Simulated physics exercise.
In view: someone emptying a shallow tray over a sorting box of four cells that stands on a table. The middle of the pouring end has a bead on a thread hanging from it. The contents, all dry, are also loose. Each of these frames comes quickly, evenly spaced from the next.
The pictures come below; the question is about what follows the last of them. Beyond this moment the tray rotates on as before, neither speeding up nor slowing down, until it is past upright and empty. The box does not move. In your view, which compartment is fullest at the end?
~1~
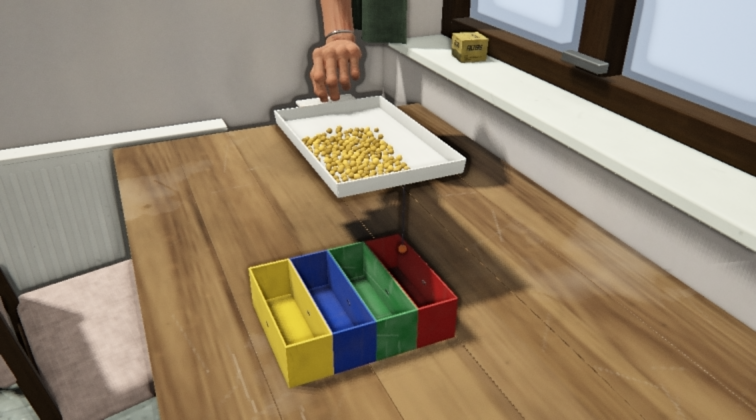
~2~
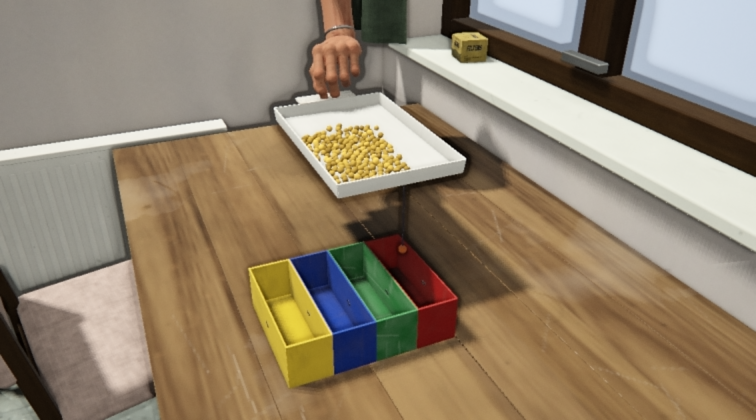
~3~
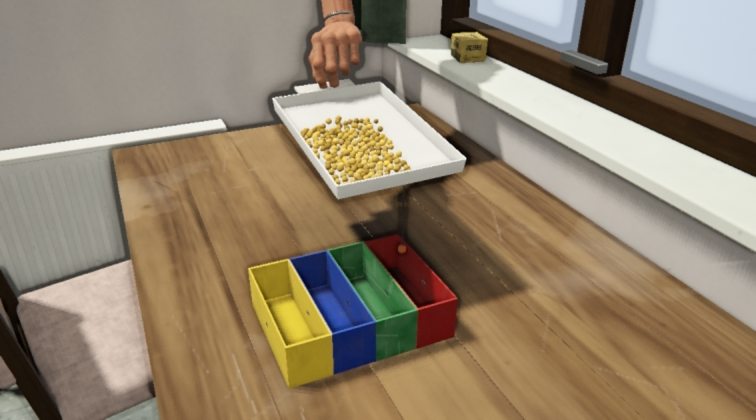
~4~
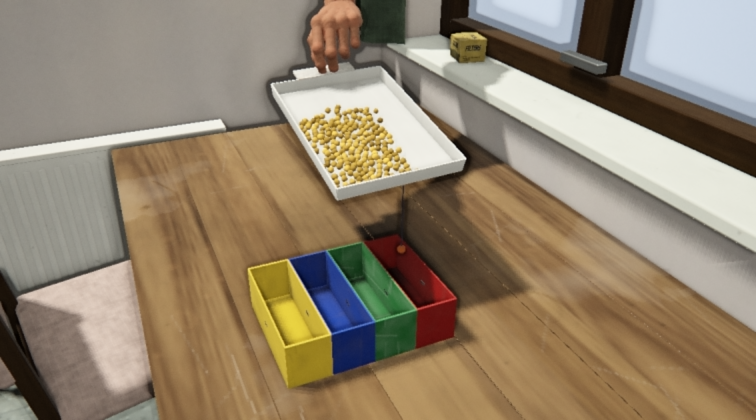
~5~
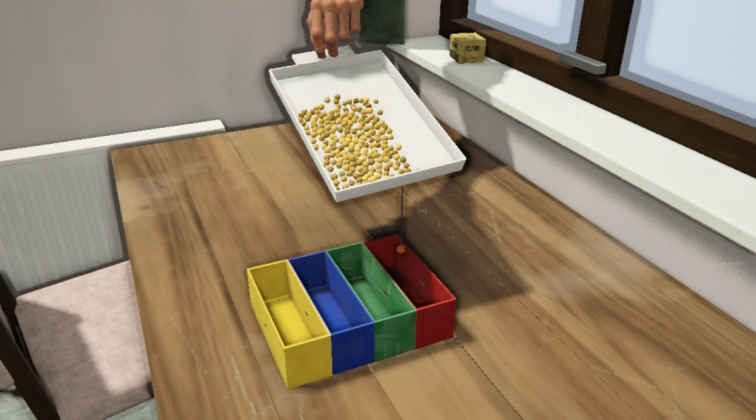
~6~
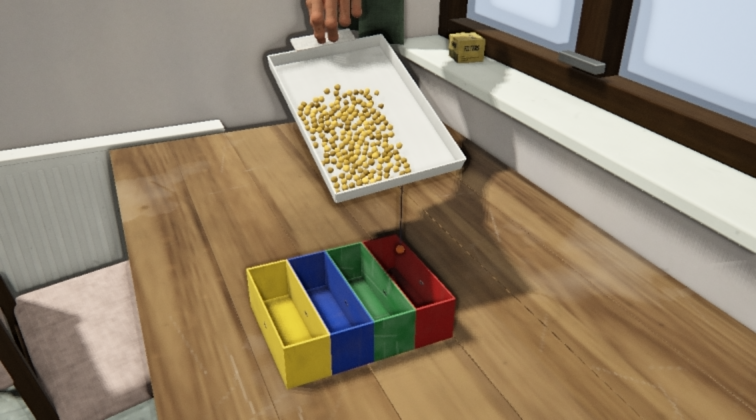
Fullest: The green compartment.
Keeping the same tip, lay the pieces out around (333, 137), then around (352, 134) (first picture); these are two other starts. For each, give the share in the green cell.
Around 40 in a hundred the first time, around 40 in a hundred the second.
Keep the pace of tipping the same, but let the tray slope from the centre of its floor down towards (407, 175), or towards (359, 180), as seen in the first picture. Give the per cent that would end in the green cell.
Shares, approx.: 20 %, then 40 %.
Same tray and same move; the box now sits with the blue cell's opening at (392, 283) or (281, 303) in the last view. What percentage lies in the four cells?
Estimates in order: 100 percent, 60 percent.
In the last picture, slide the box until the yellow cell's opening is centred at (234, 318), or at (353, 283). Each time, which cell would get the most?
Try 1: The cell in red. Try 2: That yellow cell.
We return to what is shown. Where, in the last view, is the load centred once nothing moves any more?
The centre settles at about (385, 326).
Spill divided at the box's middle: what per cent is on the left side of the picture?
Estimate: Near 0 per cent.
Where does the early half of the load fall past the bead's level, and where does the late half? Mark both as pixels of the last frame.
Roughly (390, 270) first, then roughly (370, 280).
Shortly afterwards, tray tipped steeply; the whole lot on the tray.
Next, tray tipped past a quarter turn; all but a few on the tray; only a few falling or outside the box.
Some moments later, tray tipped past a quarter turn; near half in the green cell; near a quarter in the red cell; near a quarter in the blue cell; a little falling or outside the box.
In the end, tray tipped past a quarter turn; near half in the green cell; near a quarter in the red cell; near a quarter in the blue cell; none at all in the yellow cell; a little outside the box.
